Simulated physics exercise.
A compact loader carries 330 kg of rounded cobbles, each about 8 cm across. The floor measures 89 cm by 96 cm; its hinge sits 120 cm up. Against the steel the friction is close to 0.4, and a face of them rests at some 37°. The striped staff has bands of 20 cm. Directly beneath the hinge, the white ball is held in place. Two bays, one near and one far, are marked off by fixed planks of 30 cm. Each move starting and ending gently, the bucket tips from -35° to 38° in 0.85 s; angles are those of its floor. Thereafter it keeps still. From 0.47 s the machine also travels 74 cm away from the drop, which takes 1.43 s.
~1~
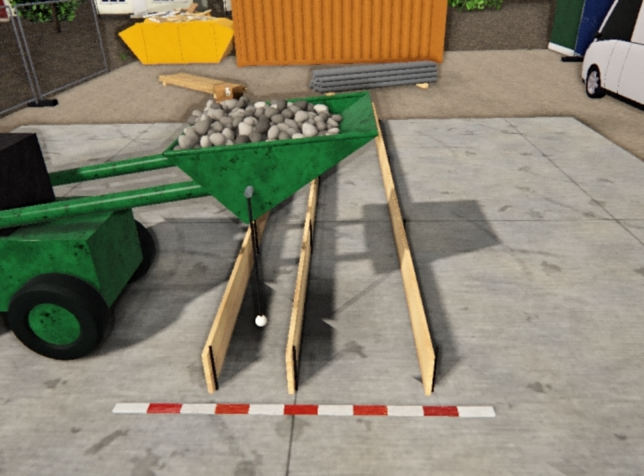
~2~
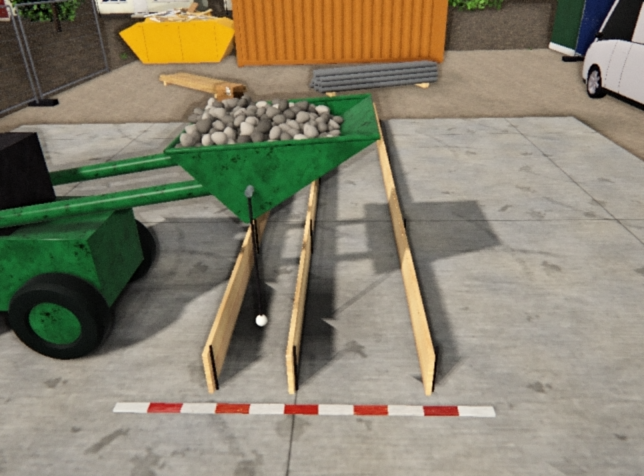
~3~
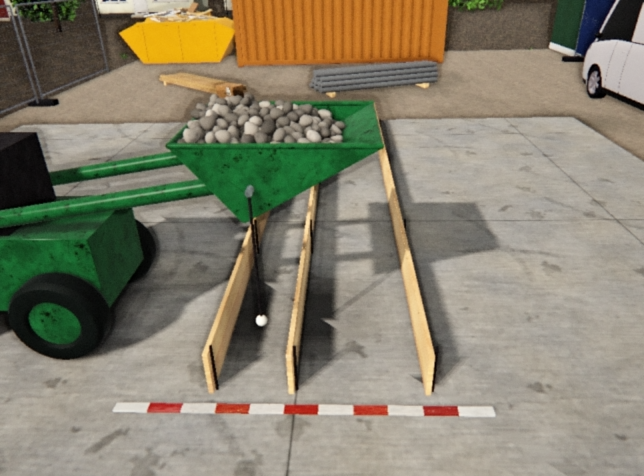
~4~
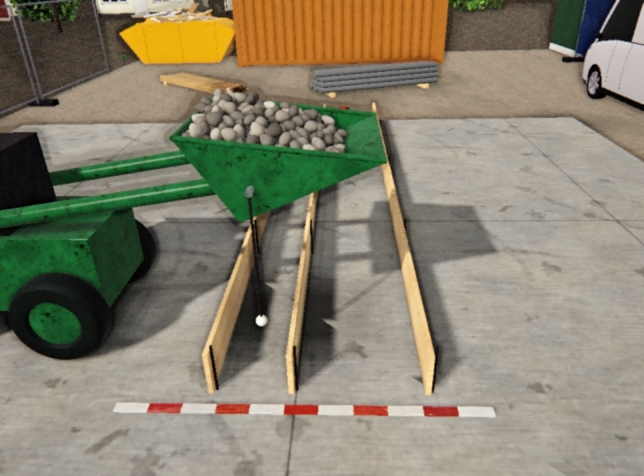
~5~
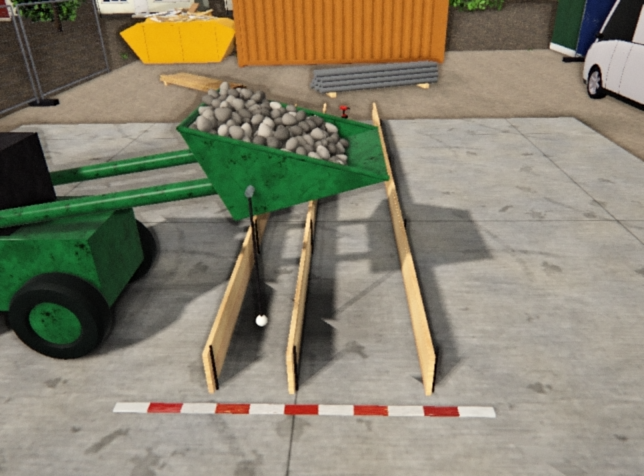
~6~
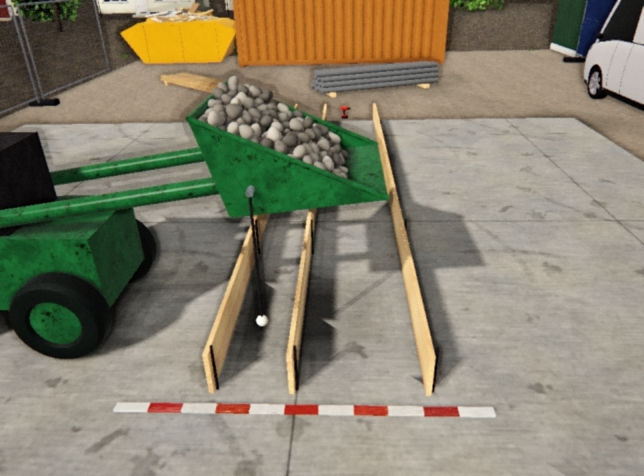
A green loader stands at the left of a concrete yard, seen from slightly above, with an orange container, a yellow skip and a white van behind. Its raised bucket holds grey rounded stones over three wooden boards, with a white ball hanging below and a red-and-white striped staff in front. The bucket slowly tilts, its right lip lowering and rear rising, while the stones tilt with it and the camera stays still.
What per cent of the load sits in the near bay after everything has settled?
About 5 percent.
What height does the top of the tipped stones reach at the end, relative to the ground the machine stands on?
It finishes some 30 cm up from that ground.
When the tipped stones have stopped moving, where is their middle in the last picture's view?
In the last view, about (357, 307).
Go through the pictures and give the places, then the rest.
In the first picture, the bucket is at -35°, its lip at (378, 133); the top of the load is at (266, 107).
In the second picture, the bucket is at -34°, its lip at (380, 137); the top of the load is at (268, 106).
In the third picture, lip at (383, 146), floor tilted -29°, highest stones at (243, 105).
In the fourth picture, lip at (387, 161), floor tilted -23°, highest stones at (224, 101).
In the fifth picture, lip at (389, 179), floor tilted -16°, highest stones at (227, 96).
In the sixth picture, the bucket is at -7°, its lip at (388, 198); the top of the load is at (234, 92).
A little later the floor is at 27°; 100 % in the bucket; the foremost stones are at (347, 213).
Then the floor is at 38°; 55 % in the bucket, 45 % in the far bay; the foremost stones are at (382, 301).
Later still the floor is at 38°; 0 % in the bucket, 3 % in the near bay, 97 % in the far bay; the foremost stones are at (405, 295).
In the end the floor is at 38°; 0 % in the bucket, 3 % in the near bay, 97 % in the far bay; the foremost stones are at (405, 295).
